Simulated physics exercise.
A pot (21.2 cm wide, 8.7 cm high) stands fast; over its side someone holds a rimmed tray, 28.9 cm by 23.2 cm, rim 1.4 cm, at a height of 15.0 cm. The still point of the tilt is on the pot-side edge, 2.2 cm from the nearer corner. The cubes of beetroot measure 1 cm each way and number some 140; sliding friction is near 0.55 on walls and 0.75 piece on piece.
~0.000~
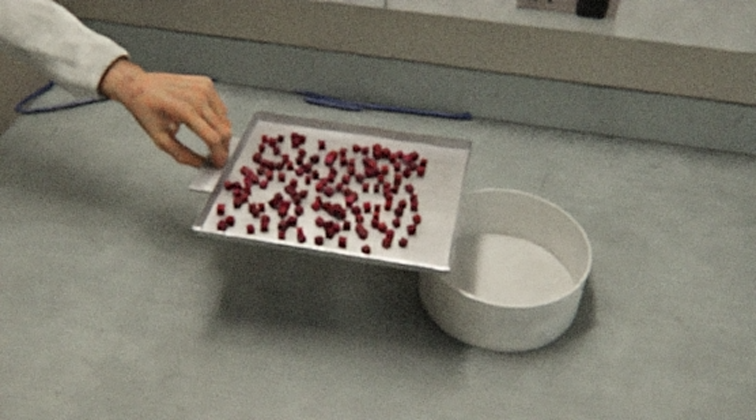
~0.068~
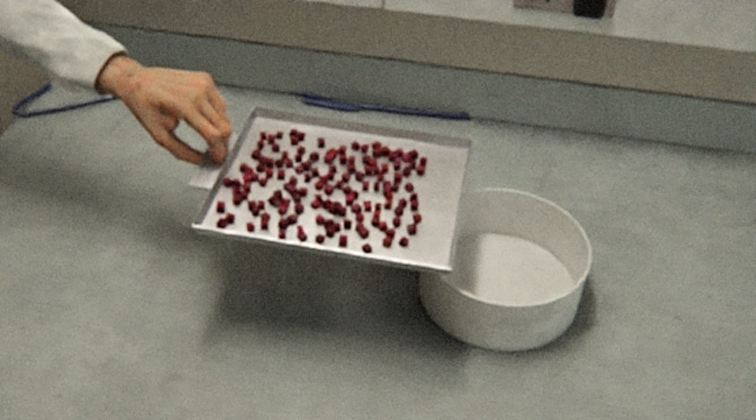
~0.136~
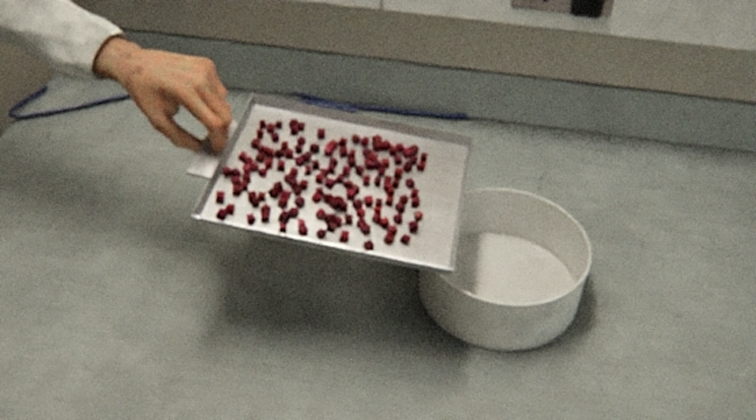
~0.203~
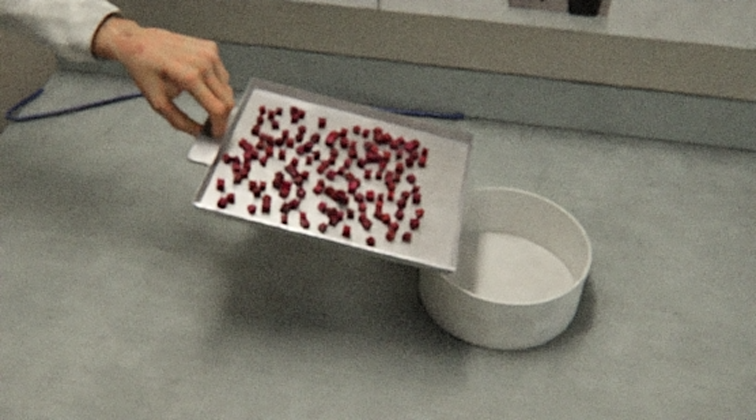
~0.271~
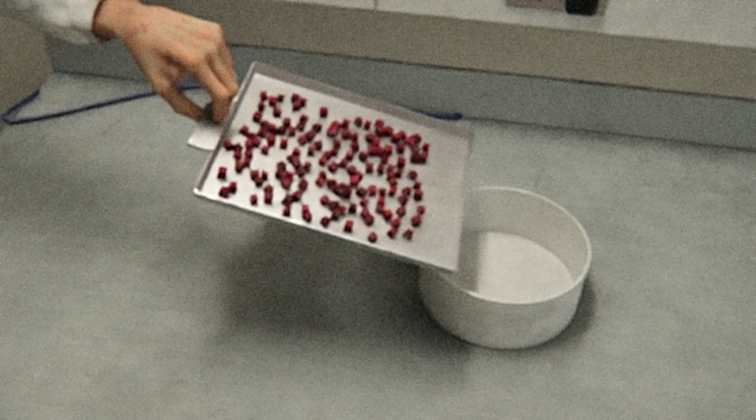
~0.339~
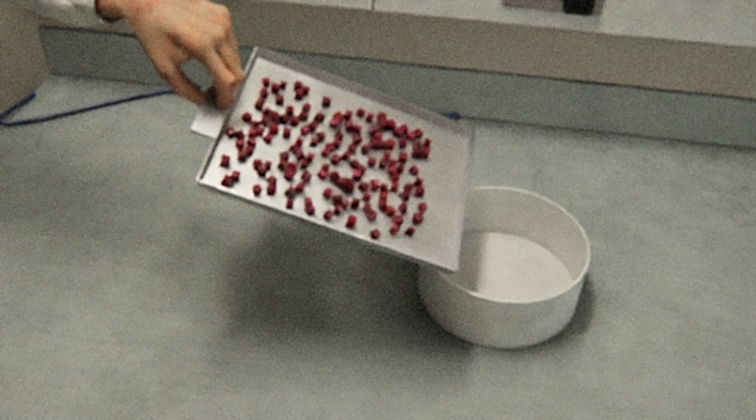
On a grey worktop, a hand steadily raising the left side of a metal tray of small dark red cubes beside a white pot.
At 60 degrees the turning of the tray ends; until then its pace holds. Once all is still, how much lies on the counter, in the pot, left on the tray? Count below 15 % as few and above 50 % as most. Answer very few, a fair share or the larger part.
On the counter: A fair share; in the pot: A fair share; left on the tray: A fair share.
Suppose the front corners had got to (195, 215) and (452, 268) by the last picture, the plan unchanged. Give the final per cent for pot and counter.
Pot 0, counter 25.
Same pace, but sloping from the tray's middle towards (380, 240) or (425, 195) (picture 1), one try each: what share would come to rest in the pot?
Some 0 and 55 per cent.
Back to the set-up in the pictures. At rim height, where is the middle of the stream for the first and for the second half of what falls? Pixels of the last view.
First near (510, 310), later near (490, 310).
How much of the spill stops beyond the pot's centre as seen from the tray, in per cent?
Some 70 per cent.
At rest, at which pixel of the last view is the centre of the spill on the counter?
Near (524, 395).
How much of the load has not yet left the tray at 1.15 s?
Roughly 35 per cent.
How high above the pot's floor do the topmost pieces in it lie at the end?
Some 1.5 cm.
After 0.64 s, tilt 39 degrees; the tray holds 100 %, the pot 0 %.
Then, at 0.84 s, tilt 53 degrees; the tray holds 95 %, the pot 0 %.
After 1.15 s, tilt 60 degrees; the tray holds 35 %, the pot 20 %.
In the end, at 2.4 s, counter 40 %, pot 25 %, tray 30 %.
